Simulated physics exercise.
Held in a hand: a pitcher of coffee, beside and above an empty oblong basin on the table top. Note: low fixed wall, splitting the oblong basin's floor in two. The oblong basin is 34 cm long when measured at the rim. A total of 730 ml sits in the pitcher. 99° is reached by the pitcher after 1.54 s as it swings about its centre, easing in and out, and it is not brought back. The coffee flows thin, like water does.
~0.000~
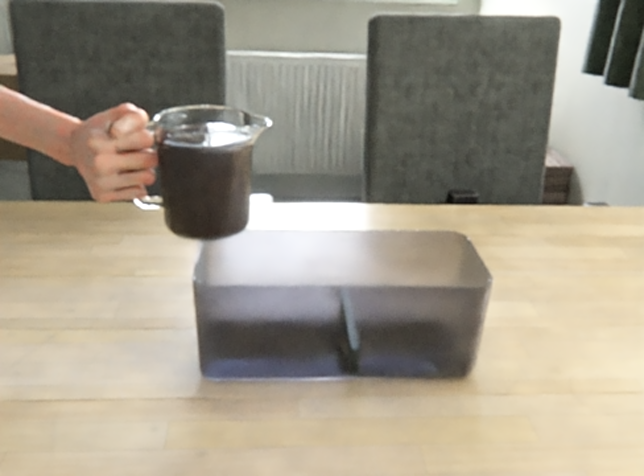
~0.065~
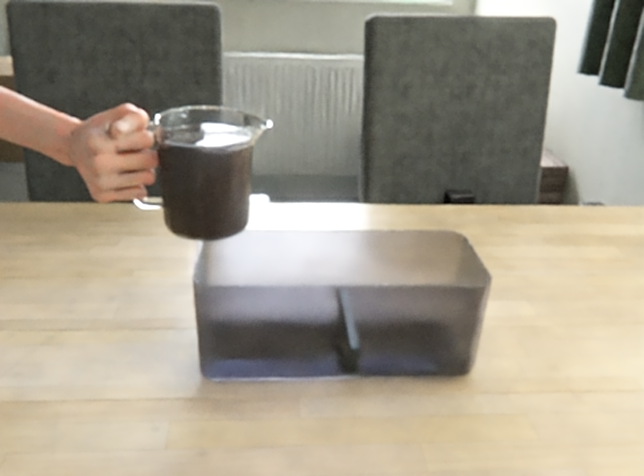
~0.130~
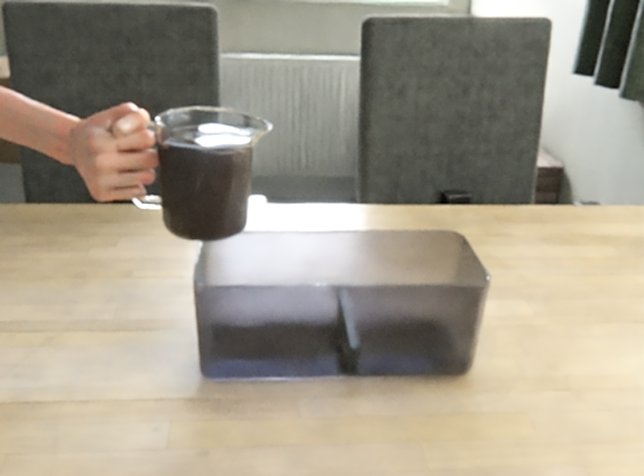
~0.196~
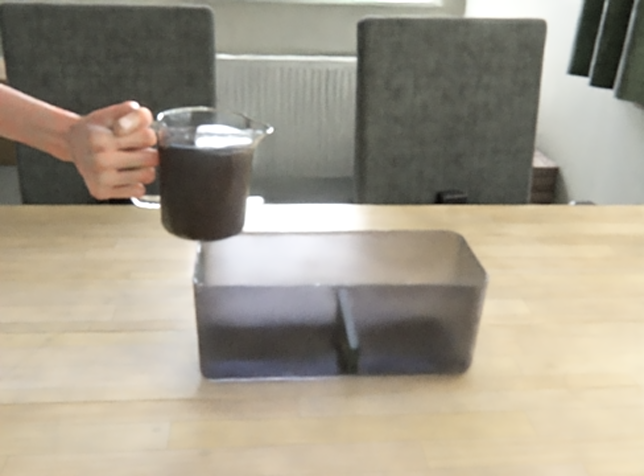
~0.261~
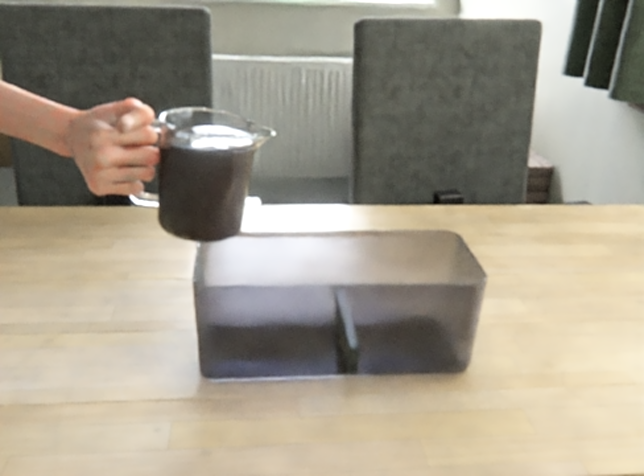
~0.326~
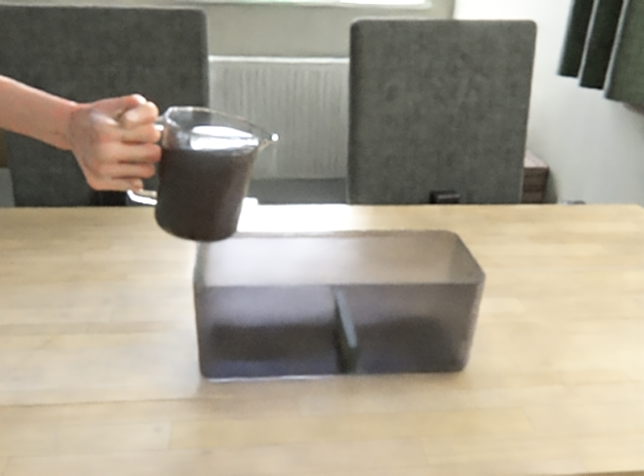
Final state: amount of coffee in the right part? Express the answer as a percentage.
Approximately 9 %.
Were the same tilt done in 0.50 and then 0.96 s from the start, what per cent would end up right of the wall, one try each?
Near 5 in a hundred on the first go and near 5 in a hundred on the second.
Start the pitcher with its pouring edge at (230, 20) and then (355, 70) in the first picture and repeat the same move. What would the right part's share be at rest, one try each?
Respectively about 10 and 95 percent.
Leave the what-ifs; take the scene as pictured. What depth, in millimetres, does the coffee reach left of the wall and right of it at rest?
Left roughly 28 mm; right roughly 4 mm.
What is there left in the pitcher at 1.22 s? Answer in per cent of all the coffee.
Around 38 percent of it.
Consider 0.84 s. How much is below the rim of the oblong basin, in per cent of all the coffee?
The basin holds roughly 6 in a hundred parts at that moment.
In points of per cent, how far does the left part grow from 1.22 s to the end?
Around 44 in a hundred.
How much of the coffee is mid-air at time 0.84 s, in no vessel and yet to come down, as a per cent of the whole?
Some 10 % is the figure.
By 0.84 s the tilt is 57° and 84 per cent is still to pour, 6 is left of the wall and 0 right of it.
By 1.22 s the tilt is 89° and 37 per cent is still to pour, 46 is left of the wall and 5 right of it.
By 1.61 s the tilt is 99° and 5 per cent is still to pour, 85 is left of the wall and 6 right of it.
By 2.04 s the tilt is 99° and 0 per cent is still to pour, 89 is left of the wall and 9 right of it.
At rest 89 per cent lies left of the wall, 9 right of it and 1 outside.
